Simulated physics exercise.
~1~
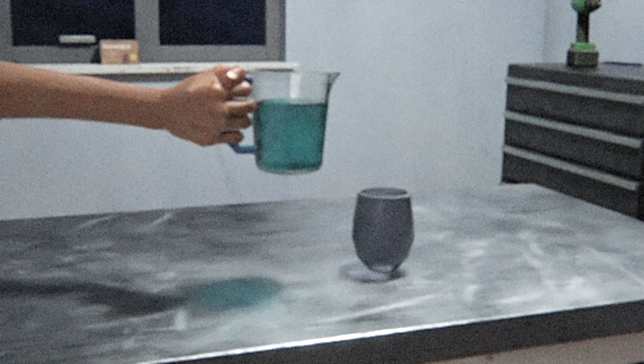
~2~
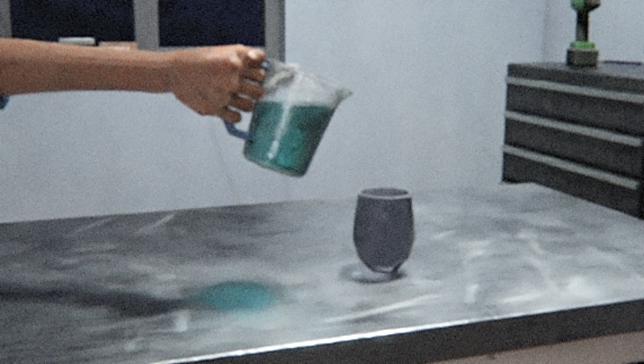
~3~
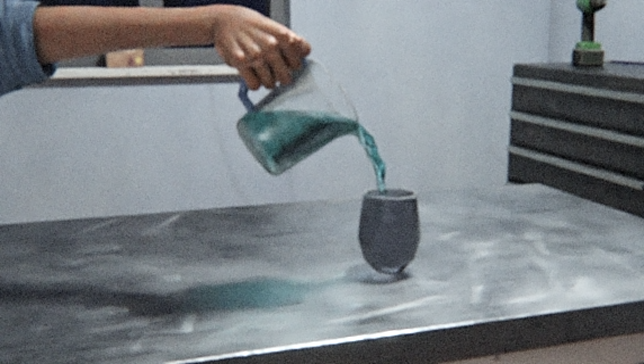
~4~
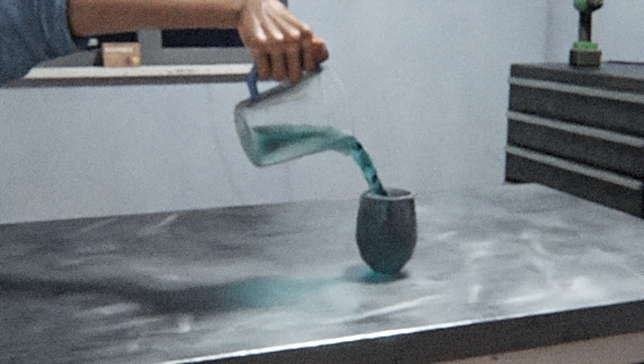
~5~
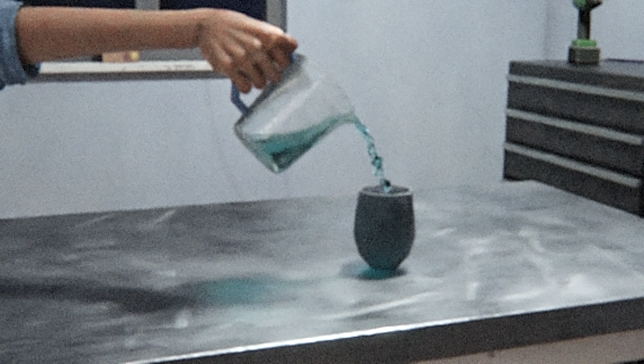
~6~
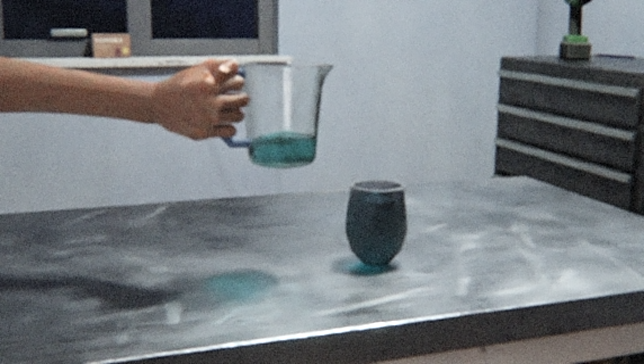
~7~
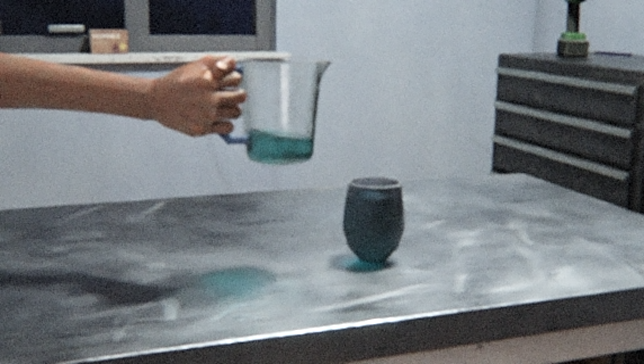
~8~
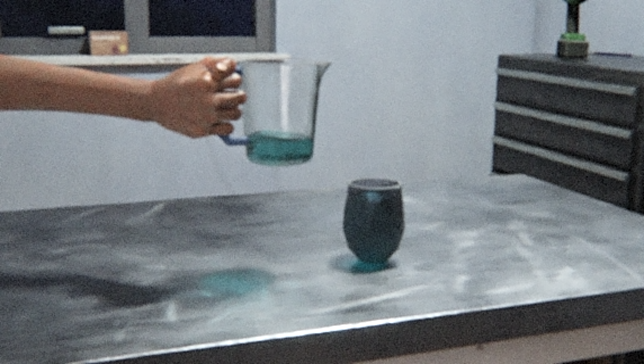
In a dim room with a grey tabletop, a hand tips a clear jug of teal liquid to the right, pouring a stream into a dark, round-bellied glass, then brings the jug back level and holds it beside the glass with a little liquid left inside.
